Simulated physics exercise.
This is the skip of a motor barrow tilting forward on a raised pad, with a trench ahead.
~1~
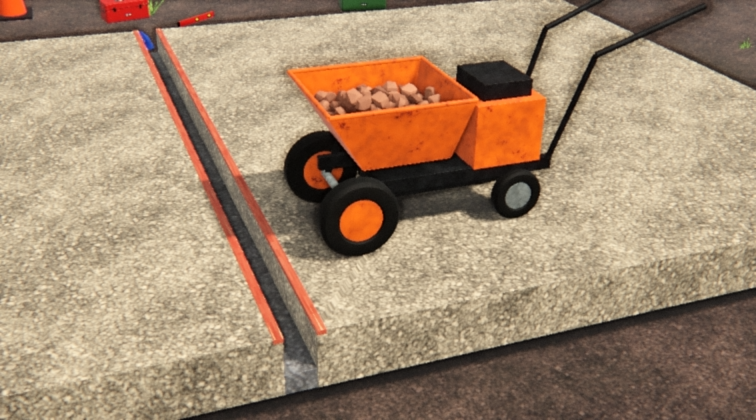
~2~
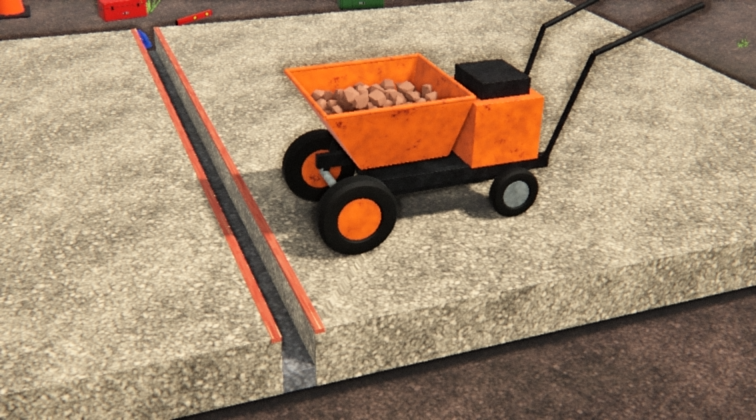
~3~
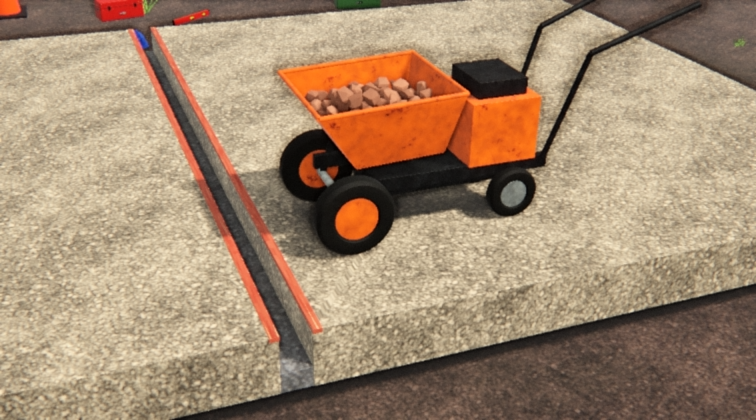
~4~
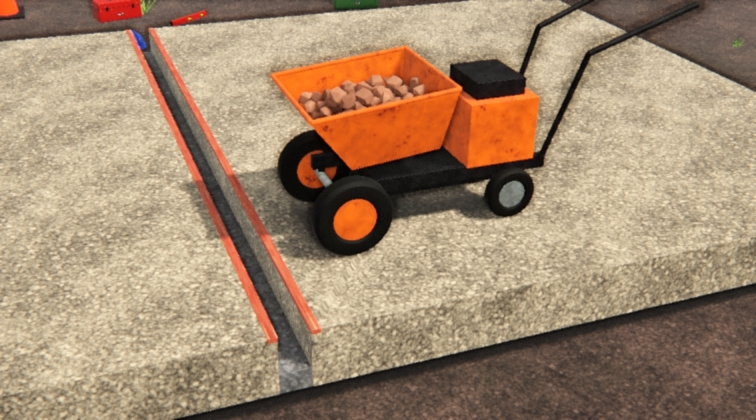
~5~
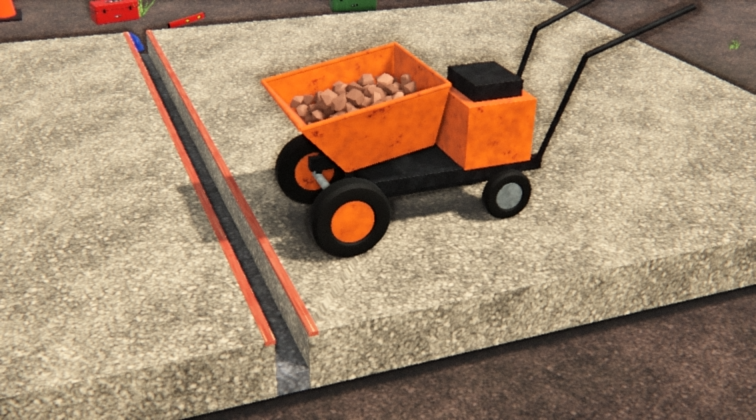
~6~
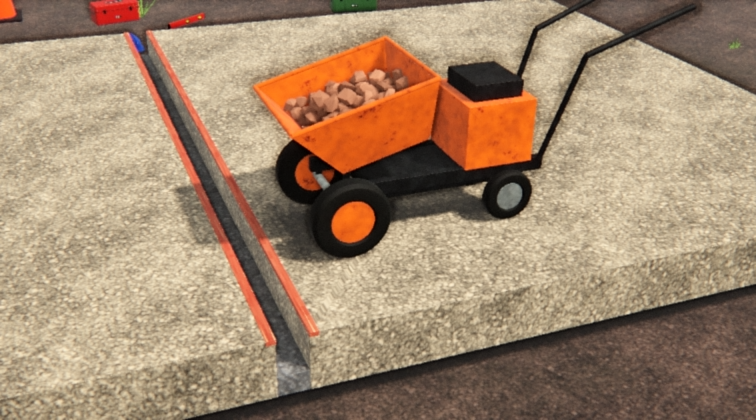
To begin with, an orange motor barrow loaded with brownish rubble stands on a pale raised pad, its skip level and facing a narrow, red-edged trench on the left. The skip then tilts forward, barely at first and then clearly, its front lip lowering toward the left while the rubble stays inside.
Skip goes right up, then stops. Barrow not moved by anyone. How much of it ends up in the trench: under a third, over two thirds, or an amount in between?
It will put below a third into the trench.
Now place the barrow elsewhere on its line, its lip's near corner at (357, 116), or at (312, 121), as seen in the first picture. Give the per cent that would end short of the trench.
Position 1: Near 0 %; position 2: Near 0 %.
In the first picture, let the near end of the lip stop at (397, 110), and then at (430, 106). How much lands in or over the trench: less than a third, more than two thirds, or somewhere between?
First spot: Between a third and two thirds; second spot: Under a third.
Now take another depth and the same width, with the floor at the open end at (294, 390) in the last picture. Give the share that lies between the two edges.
About 10 per cent.
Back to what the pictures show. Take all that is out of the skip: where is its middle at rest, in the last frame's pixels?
Somewhere close to (187, 243) in the last picture.
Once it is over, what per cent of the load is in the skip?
Estimate: Near 20 %.
Just after the last frame, skip tipped steeply; every one in the skip.
A moment on, skip tipped steeply; almost all in the skip; just a few beyond it.
Further on, skip tipped right over; roughly a third in the skip; roughly two thirds beyond it.
When it is over, skip tipped right over; roughly a quarter in the skip; about a tenth in or heaped over the trench; the larger part beyond it.
